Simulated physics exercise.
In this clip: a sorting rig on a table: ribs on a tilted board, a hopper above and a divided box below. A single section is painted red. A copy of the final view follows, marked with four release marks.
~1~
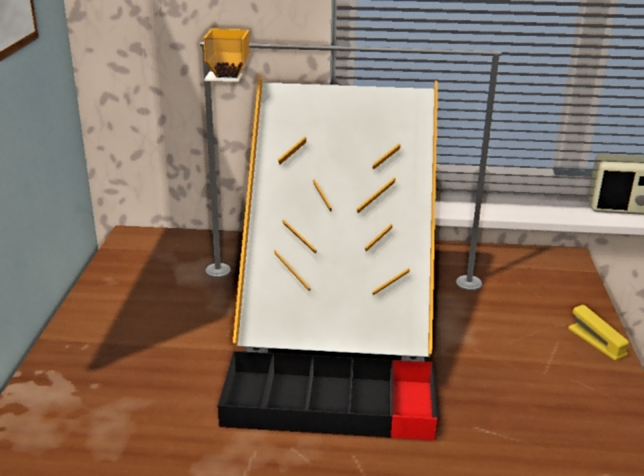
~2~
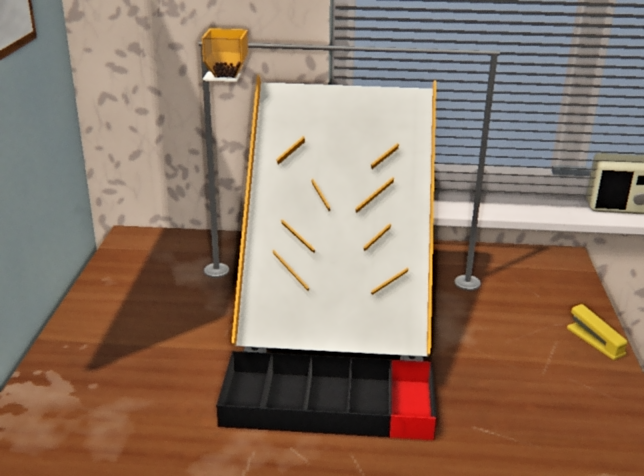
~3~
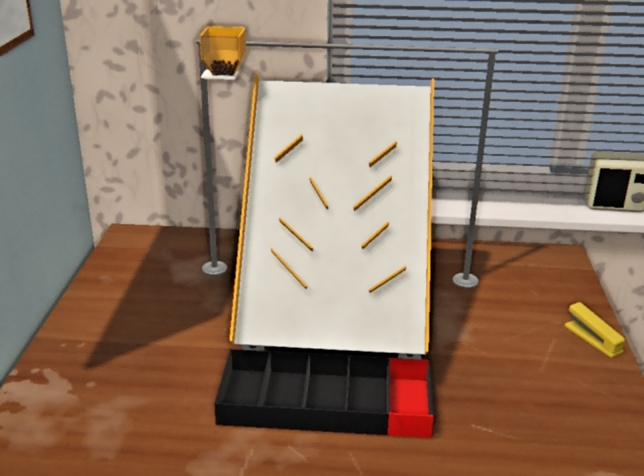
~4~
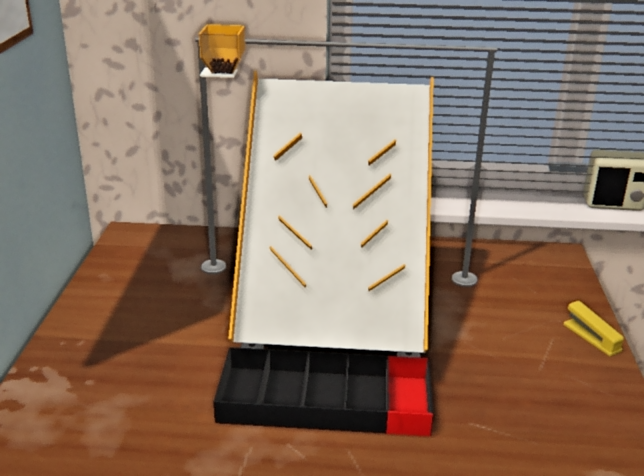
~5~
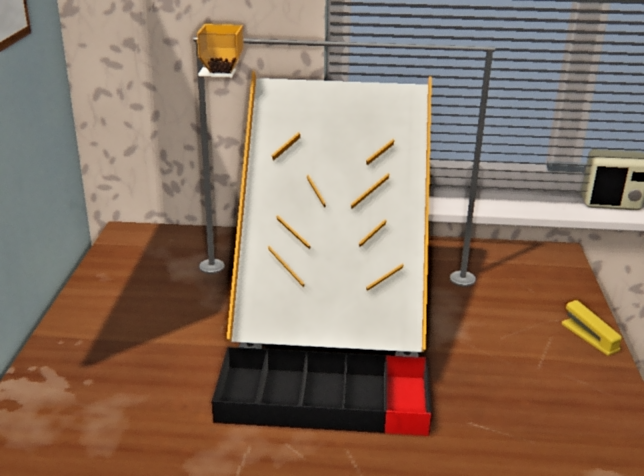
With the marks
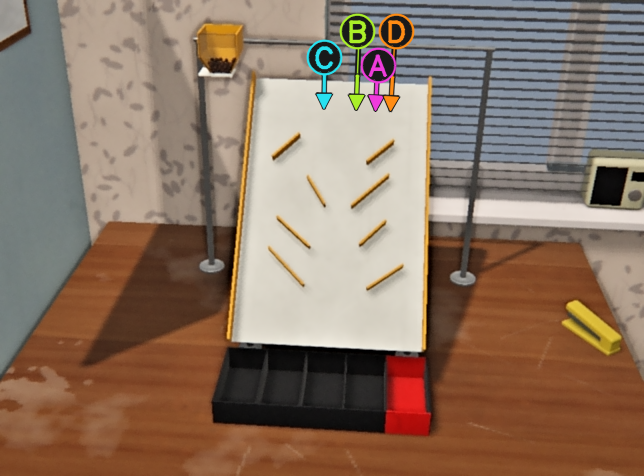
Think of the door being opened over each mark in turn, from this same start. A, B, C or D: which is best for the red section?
I would pick mark D.
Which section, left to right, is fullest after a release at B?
The third from the left.
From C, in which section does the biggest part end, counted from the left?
It is the fourth one.
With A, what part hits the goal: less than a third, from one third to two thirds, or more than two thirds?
It is less than a third.
On the marked copy, mark A meets the board at (375, 105); mark B meets the board at (356, 104); mark C meets the board at (324, 103); mark D meets the board at (390, 105).
For mark A, a small part in the red section, most in other sections, a small part outside the box.
For mark B, a stray few in the red section, most in other sections, a small part outside the box.
For mark C, none in the red section, nearly all in other sections, a small part outside the box.
For mark D, about a quarter in the red section, about half in other sections, about a quarter outside the box.
